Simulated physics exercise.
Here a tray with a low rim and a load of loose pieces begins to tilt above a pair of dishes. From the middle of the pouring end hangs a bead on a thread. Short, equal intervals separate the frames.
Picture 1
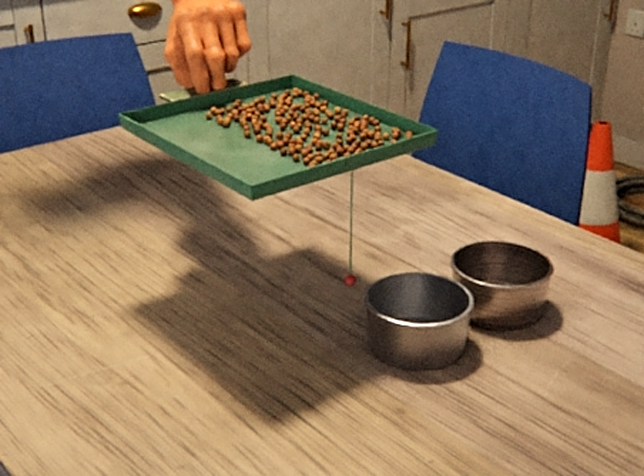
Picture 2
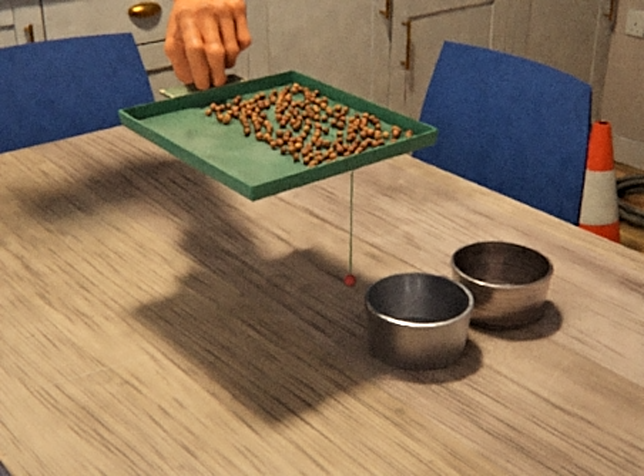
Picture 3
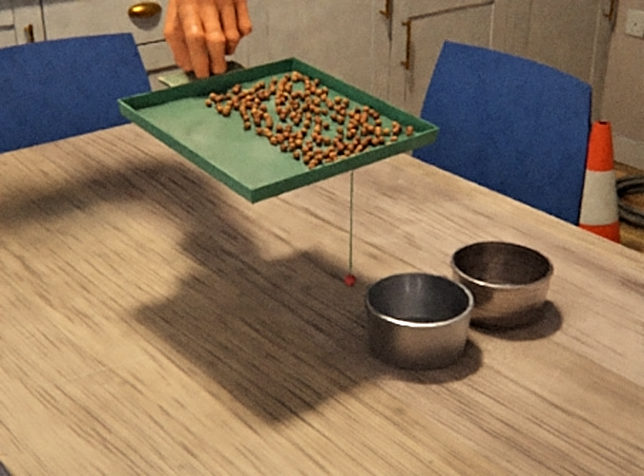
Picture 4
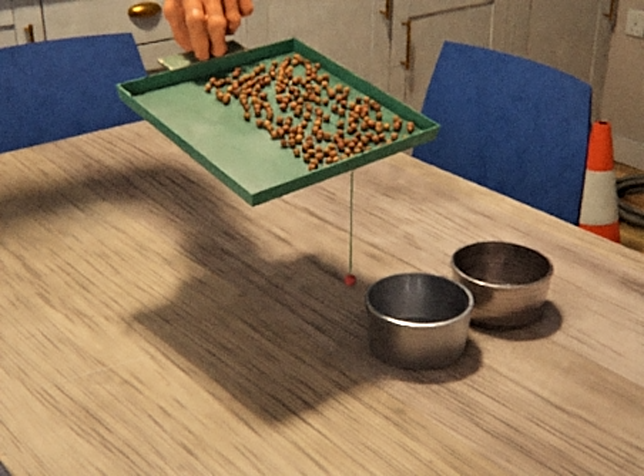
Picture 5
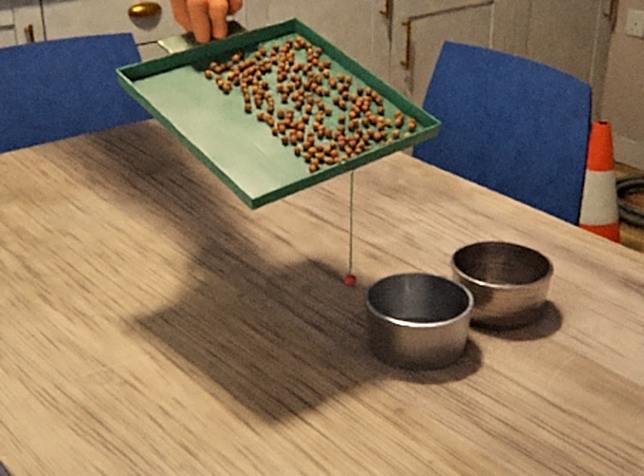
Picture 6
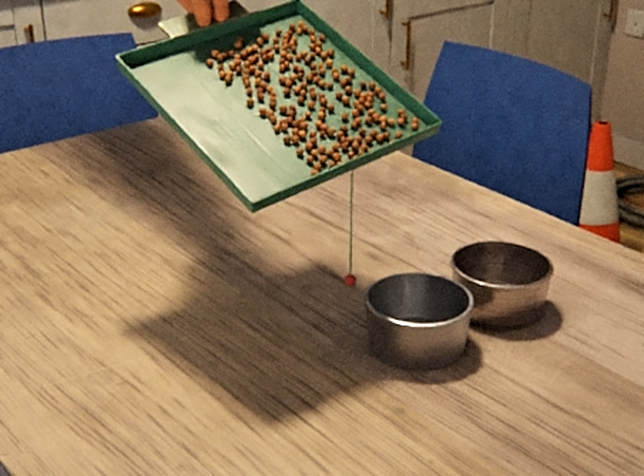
A hand at the upper left holds a green, low-rimmed tray of small brown balls above a wooden table in a kitchen, seen from slightly above by a still camera. Two metal dishes stand at the right near a red bead hanging on a thread, with blue chairs and an orange-and-white cone behind. The tray's far side rises steadily, its front left corner dips slightly, and the balls shift and spread a little.
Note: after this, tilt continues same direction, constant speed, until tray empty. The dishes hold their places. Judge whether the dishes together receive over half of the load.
Turns out most of it gets away in the end.
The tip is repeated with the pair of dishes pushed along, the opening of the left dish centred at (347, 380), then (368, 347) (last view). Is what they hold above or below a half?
At place one not up to half; at place two not up to half.
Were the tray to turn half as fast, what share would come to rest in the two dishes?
About 10 per cent.
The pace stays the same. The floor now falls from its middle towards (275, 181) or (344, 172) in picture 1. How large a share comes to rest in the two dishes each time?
0 per cent, then 50 per cent.
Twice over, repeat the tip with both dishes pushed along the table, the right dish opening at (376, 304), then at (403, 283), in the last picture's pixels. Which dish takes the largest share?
Result, try one: The left of the two; try two: The left of the two.
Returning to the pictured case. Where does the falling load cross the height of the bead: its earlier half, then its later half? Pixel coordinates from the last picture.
For the early half I get (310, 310), and for the late half (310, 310).
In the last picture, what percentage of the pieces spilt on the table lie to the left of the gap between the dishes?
Estimate: About 100 in every hundred.
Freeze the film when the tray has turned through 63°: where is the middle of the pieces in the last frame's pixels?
I'd put the middle close to (324, 170).
Shortly afterwards, tray tipped steeply; the bulk on the tray; only a few in the left dish; only a few outside both; a little in the air.
Next, tray tipped past a quarter turn; near two thirds on the tray; near a quarter outside both; a little in the air.
Some moments later, tray tipped past a quarter turn; a little in the left dish; all but a few outside both.
In the end, tray tipped past a quarter turn; a little in the left dish; none at all in the right dish; all but a few outside both.
